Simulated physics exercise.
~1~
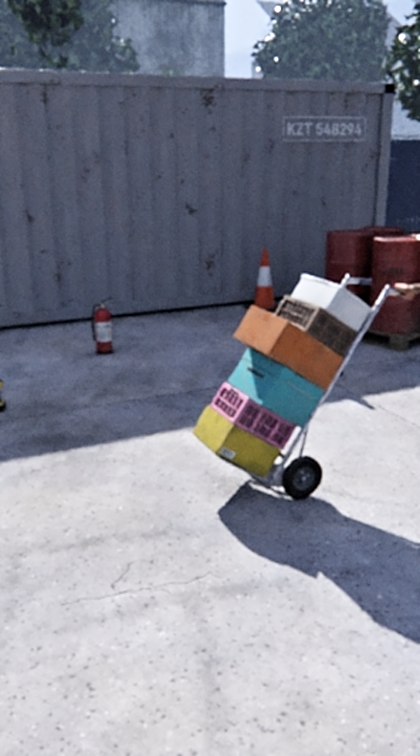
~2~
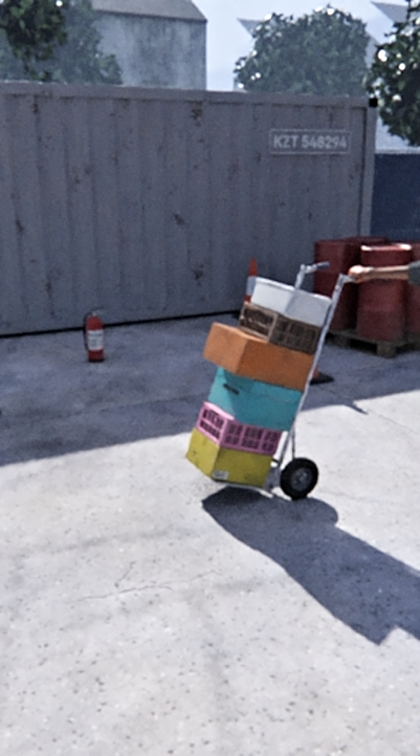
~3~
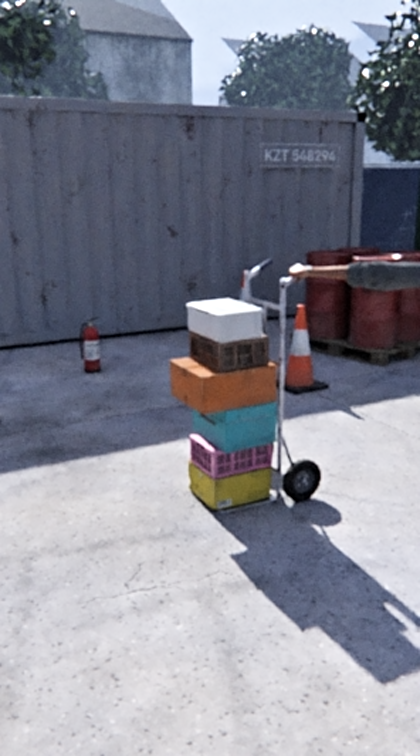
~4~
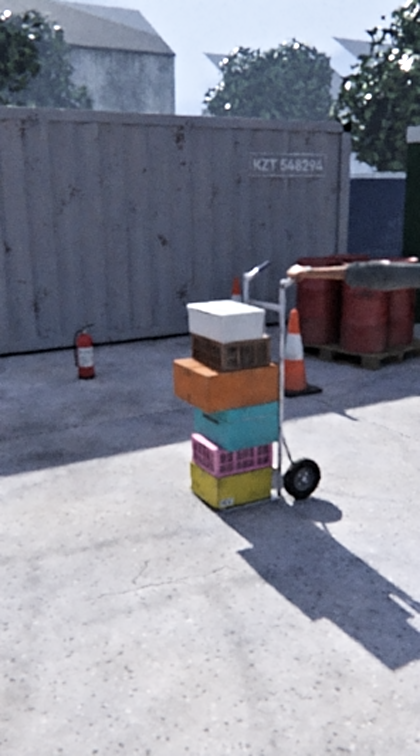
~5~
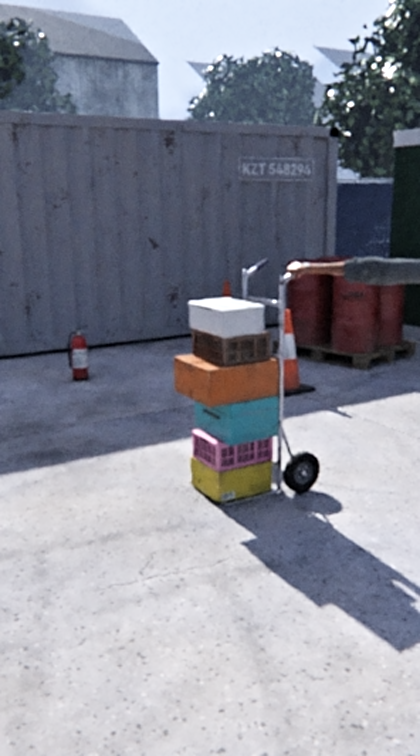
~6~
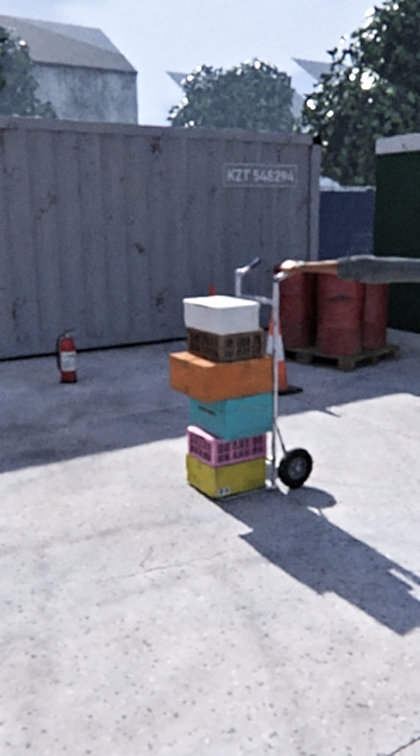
A silver sack truck loaded with a stack of six boxes and crates leans back toward the right in a sunlit concrete yard, seen from the side by a slowly drifting camera. From the bottom up, the stack runs yellow, pink, turquoise, orange, brown and white. Behind stand a grey container, a red extinguisher at left, and a traffic cone and red barrels at right. An outstretched arm at the right grips the handle as the truck swings upright to the left. It stops with the load upright, and the slightly uneven stack stays standing, nothing fallen.
